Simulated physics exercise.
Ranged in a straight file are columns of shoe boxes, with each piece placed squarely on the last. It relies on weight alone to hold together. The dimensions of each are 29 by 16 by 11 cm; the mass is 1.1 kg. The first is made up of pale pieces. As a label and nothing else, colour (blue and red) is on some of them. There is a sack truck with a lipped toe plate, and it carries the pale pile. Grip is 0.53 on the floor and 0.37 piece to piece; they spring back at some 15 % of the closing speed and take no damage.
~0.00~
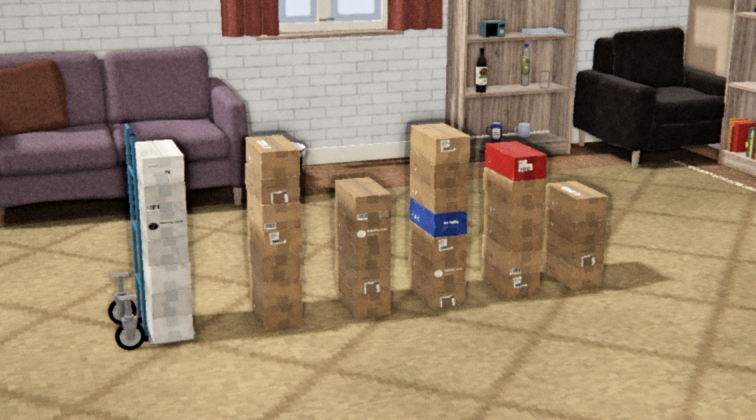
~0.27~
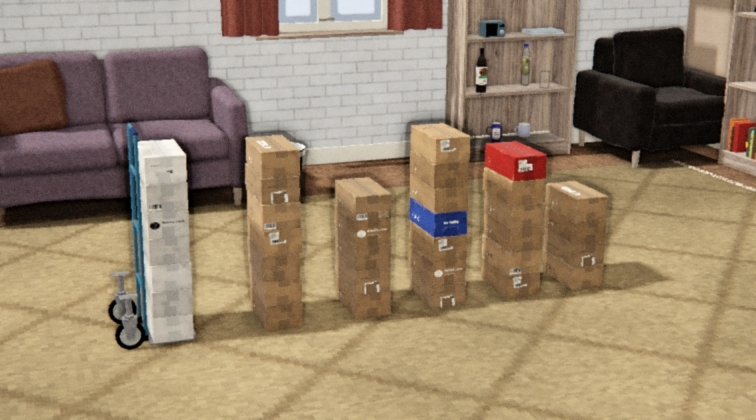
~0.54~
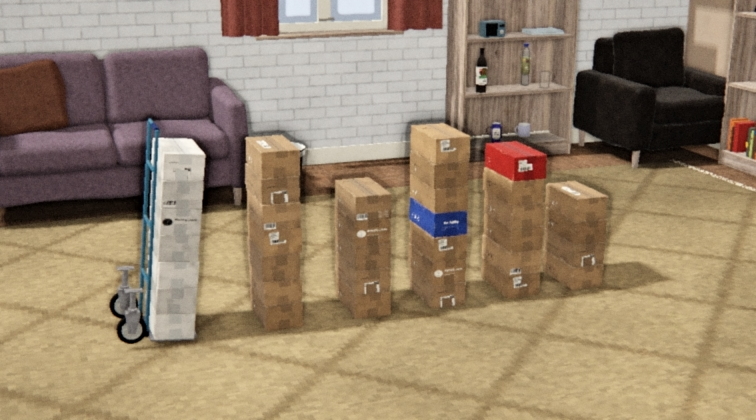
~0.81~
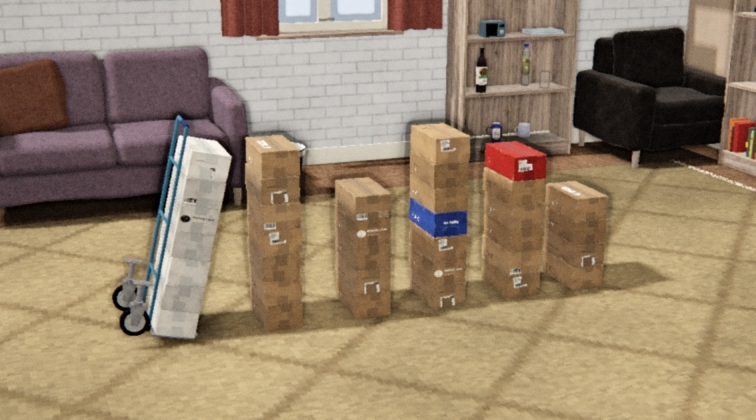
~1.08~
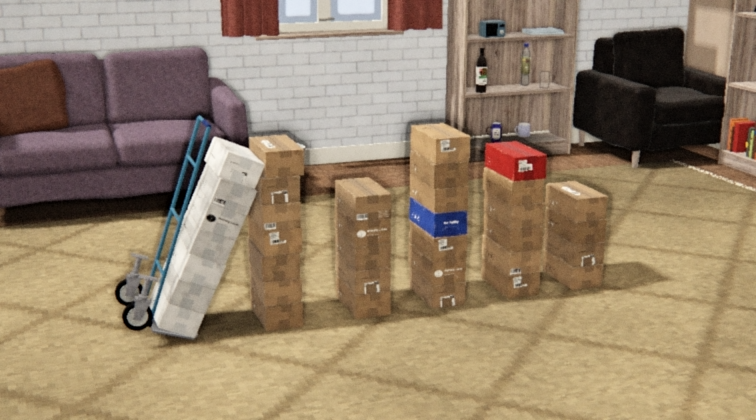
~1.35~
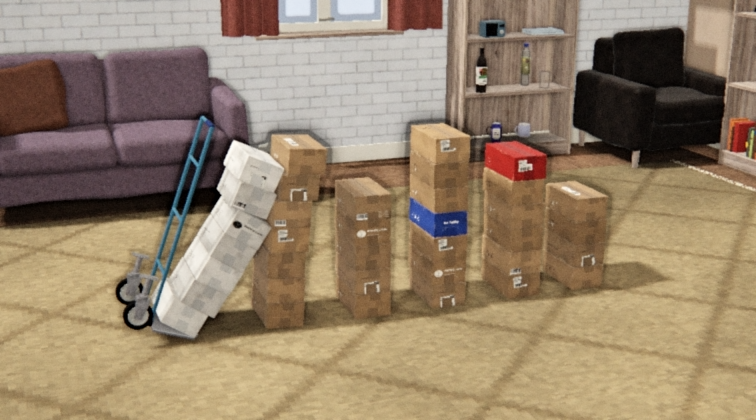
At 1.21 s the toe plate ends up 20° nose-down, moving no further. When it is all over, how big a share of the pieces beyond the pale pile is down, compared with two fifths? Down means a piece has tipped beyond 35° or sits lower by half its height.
Bigger than two fifths.
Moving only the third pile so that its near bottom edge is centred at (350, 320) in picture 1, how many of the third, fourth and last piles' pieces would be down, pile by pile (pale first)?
Down counts: Third 4, fourth 7, last 4.
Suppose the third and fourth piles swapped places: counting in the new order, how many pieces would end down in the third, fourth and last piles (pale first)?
After the swap, the third pile would have 7 down, the fourth 5 and the last 4.
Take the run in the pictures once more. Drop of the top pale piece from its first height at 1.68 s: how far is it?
15 cm.
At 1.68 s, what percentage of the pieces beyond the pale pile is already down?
At that instant, 0 percent.
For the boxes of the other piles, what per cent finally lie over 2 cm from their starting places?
That makes 100 percent.
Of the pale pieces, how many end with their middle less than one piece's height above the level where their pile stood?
For the pale pieces, I get 3.
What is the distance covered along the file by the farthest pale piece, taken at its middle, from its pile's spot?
I'd put it at close to 85 cm.
Around 1.68 s, 7 of the pale pile down; none of the 29 other boxes down, 8 disturbed.
Around 2.10 s, 7 of the pale pile down; 7 of the 29 other boxes down; blue box tipped 5°.
Around 2.64 s, 7 of the pale pile down; 20 of the 29 other boxes down; blue box tipped 39°, 10 cm lower; red box tipped 26°, 7 cm lower.
Around 3.16 s, 7 of the pale pile down; 29 of the 29 other boxes down; red box tipped 60°, 51 cm lower; blue box tipped 38°, 19 cm lower.
Finally (4.8 s), 7 of the pale pile down; 29 of the 29 other boxes down; blue box tipped 39°, 19 cm lower; red box 56 cm lower. That is 100 per cent. Seen by the last camera, middles, blue box near (532, 246).
